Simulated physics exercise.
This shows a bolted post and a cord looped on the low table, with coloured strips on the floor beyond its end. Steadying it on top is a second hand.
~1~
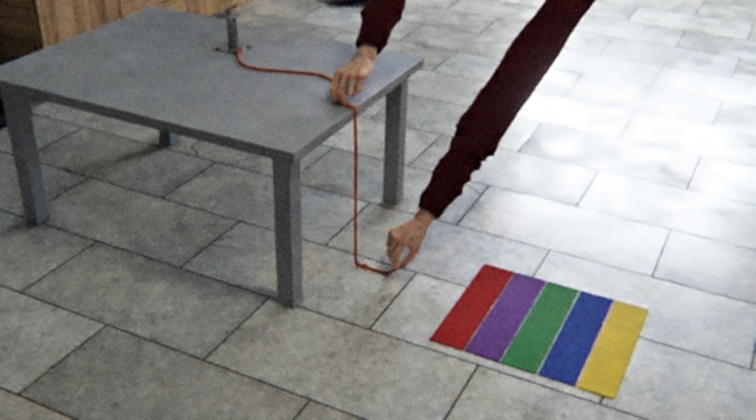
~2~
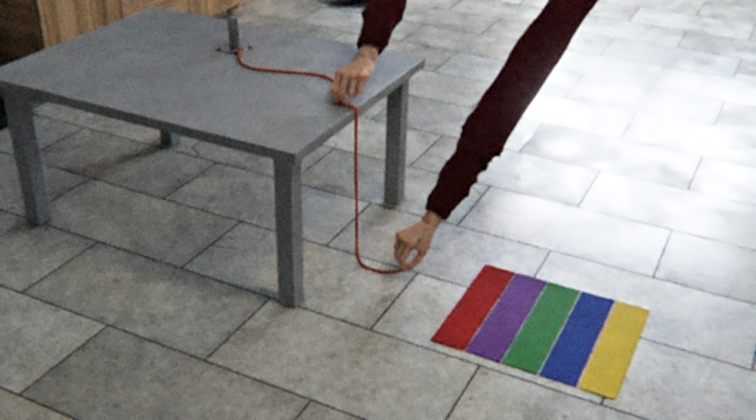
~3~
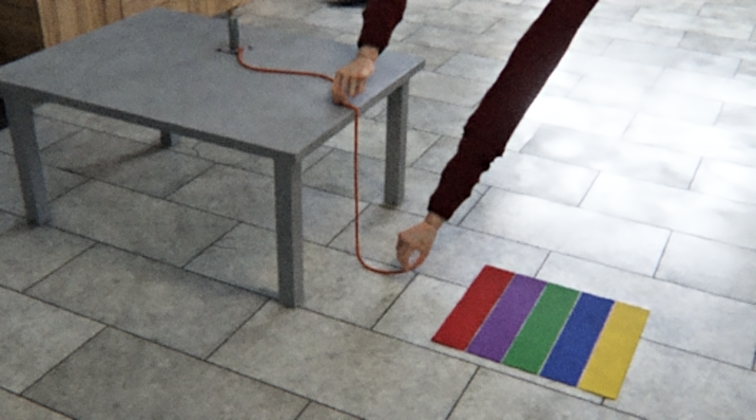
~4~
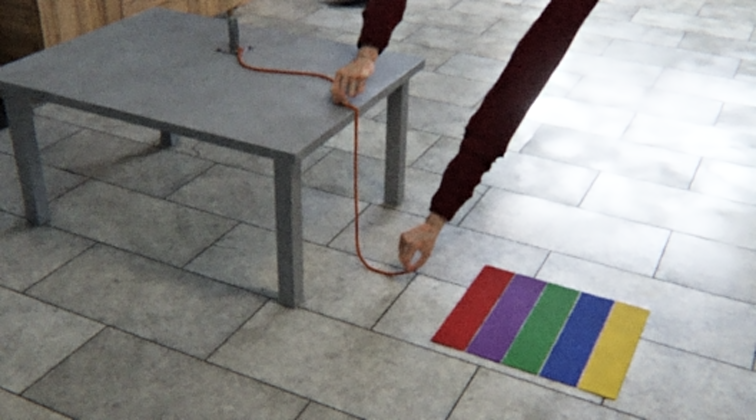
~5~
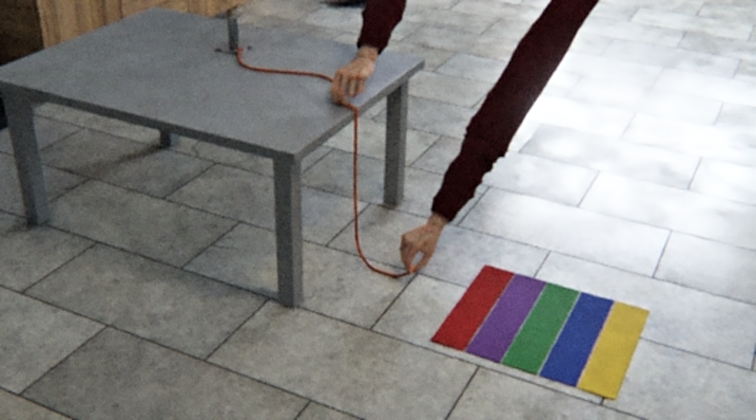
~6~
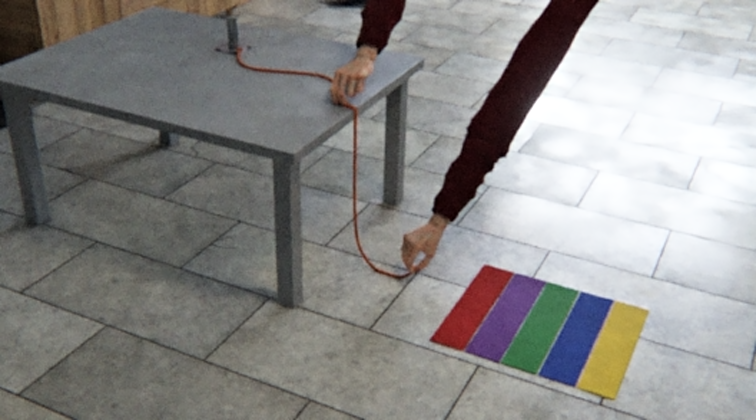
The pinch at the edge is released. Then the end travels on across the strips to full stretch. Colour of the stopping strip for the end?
Green.
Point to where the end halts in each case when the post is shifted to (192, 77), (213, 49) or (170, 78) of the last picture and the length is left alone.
The first try gives (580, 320), the second (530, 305) and the third (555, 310).
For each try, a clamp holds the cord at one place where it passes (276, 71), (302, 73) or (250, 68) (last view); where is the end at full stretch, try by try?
The pixel places are (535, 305), (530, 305) and (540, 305), one per try.
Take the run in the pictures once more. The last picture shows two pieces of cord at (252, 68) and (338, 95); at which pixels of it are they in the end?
They finish at (277, 65) and (364, 103) respectively.
Early on, end near (488, 292); over red.
Midway, end near (528, 304); over purple.
At the end of the slack, end near (553, 311); over green. The green one.
